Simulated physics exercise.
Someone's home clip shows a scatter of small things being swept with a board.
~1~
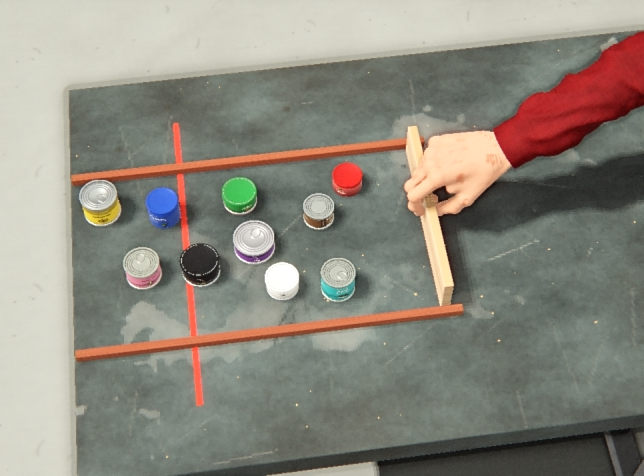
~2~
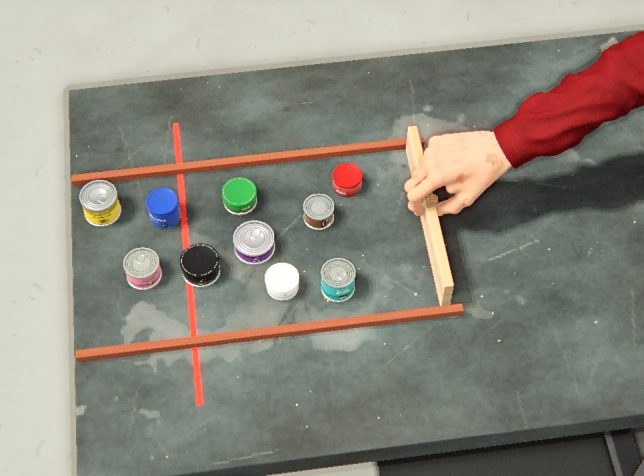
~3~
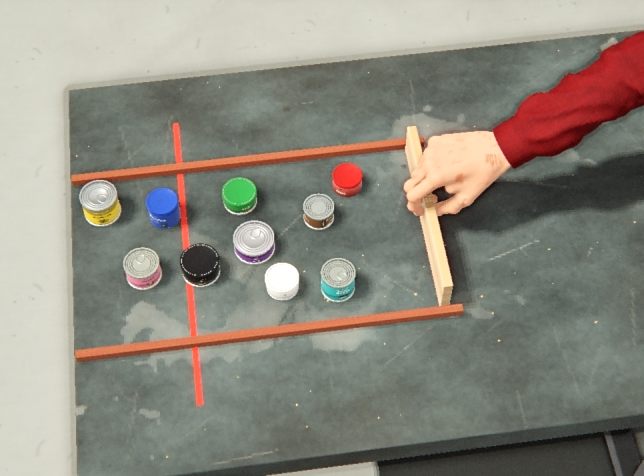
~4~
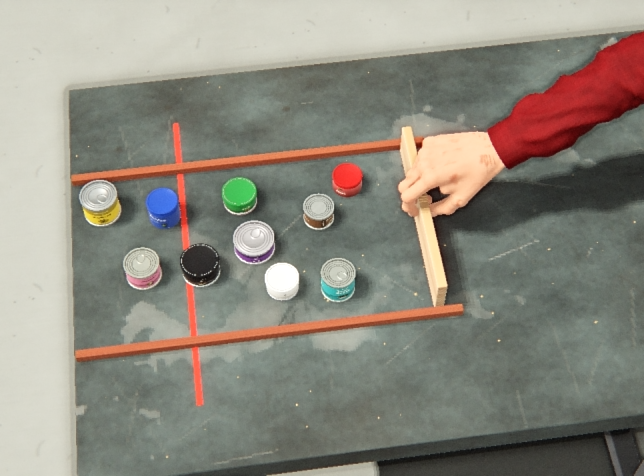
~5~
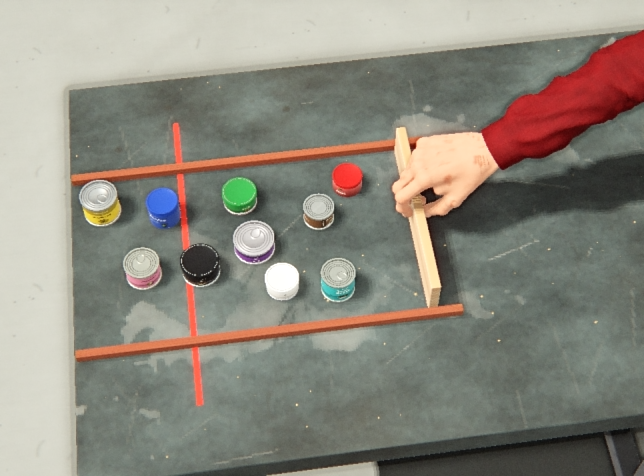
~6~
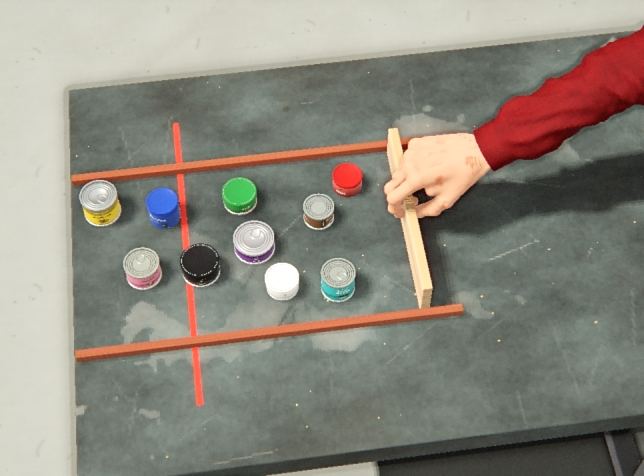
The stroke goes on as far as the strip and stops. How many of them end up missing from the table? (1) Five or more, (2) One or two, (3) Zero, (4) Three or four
3, zero.
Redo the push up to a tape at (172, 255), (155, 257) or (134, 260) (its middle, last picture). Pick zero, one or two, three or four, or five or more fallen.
First none at all, then 1 or 2, then 1 or 2.
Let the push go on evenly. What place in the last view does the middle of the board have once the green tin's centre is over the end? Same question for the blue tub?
Its middle is around (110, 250) and around (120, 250).
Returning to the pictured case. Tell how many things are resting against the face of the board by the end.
The number is 4.
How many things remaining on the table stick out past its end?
It would come to 0.
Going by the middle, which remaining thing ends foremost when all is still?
Ending up nearest is the pink tin.
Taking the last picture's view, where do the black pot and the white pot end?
Around (128, 264), then around (162, 285).
Soon after, none off yet; yellow pot at rest near (100, 203); pink tin at rest near (143, 269); blue tub at rest near (164, 209).
At rest, the number that fall off is zero.
